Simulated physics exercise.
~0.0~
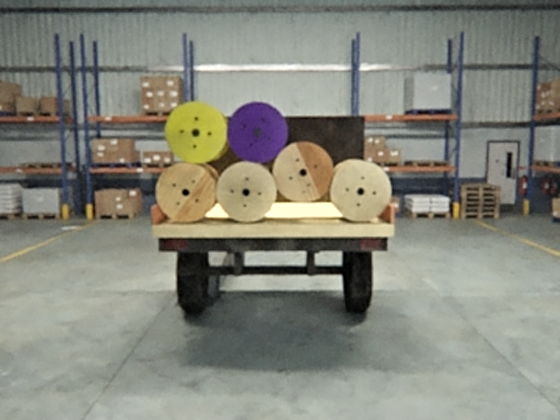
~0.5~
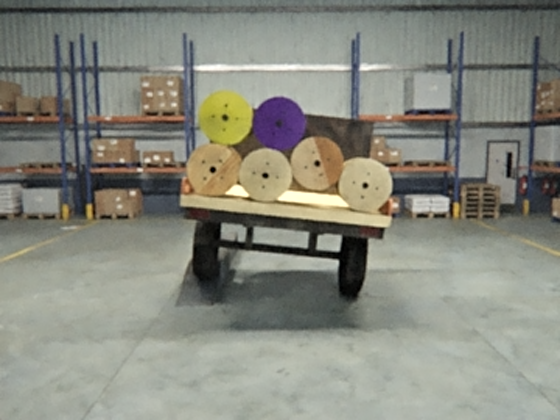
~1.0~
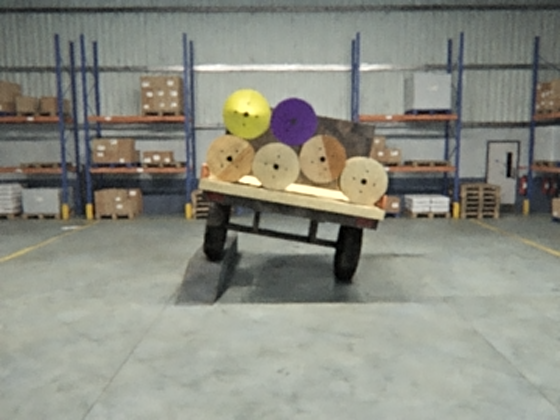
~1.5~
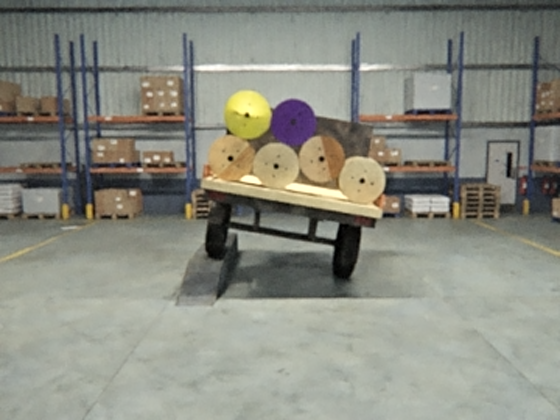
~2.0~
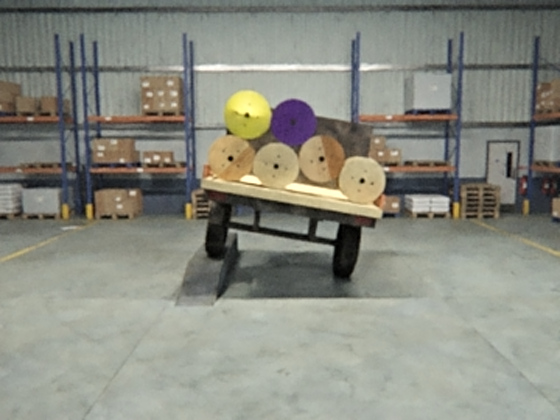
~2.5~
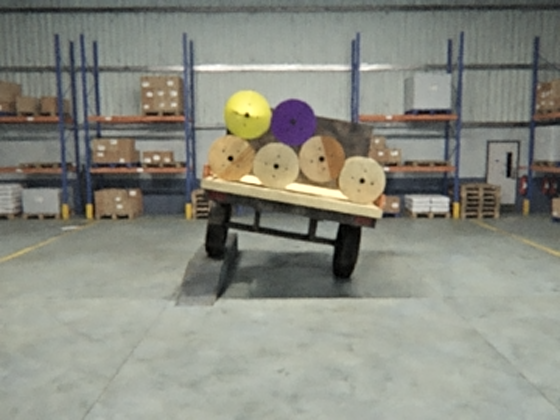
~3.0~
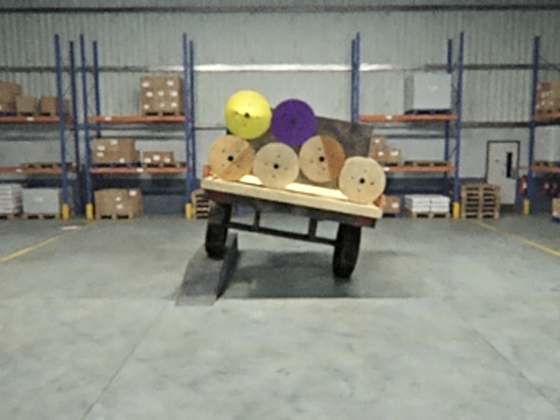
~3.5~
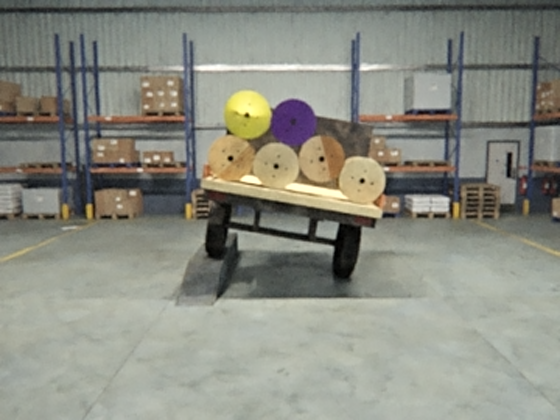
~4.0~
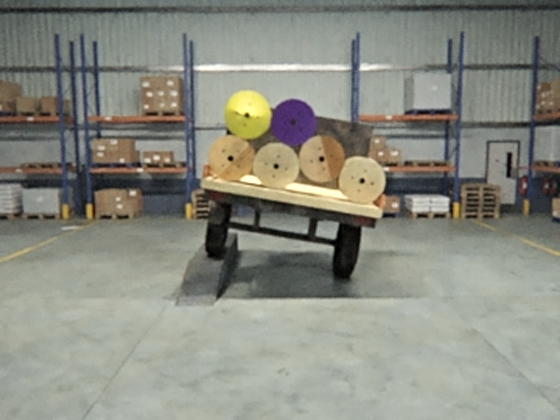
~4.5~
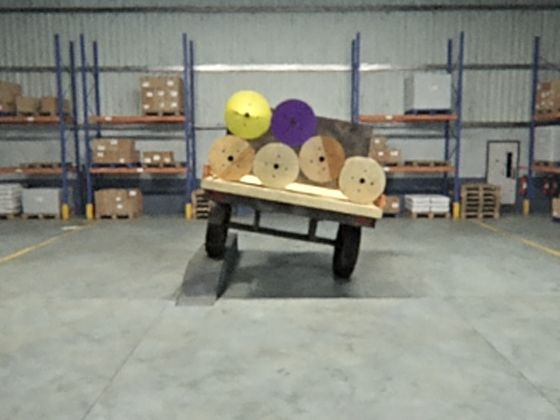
A flat trailer stacked with six cable reels, seen end-on by a still camera, rolls slowly away across the grey floor of a warehouse lined with racks of boxes. Four wood-coloured reels lie in a row on the pale deck, with a yellow one and a purple one resting on top toward the left. The trailer's left wheel climbs a raised slab, and the deck tips down to the right. The reels shift only slightly and the purple one turns a little. The trailer then stops and stays tilted, with all six reels still stacked aboard.
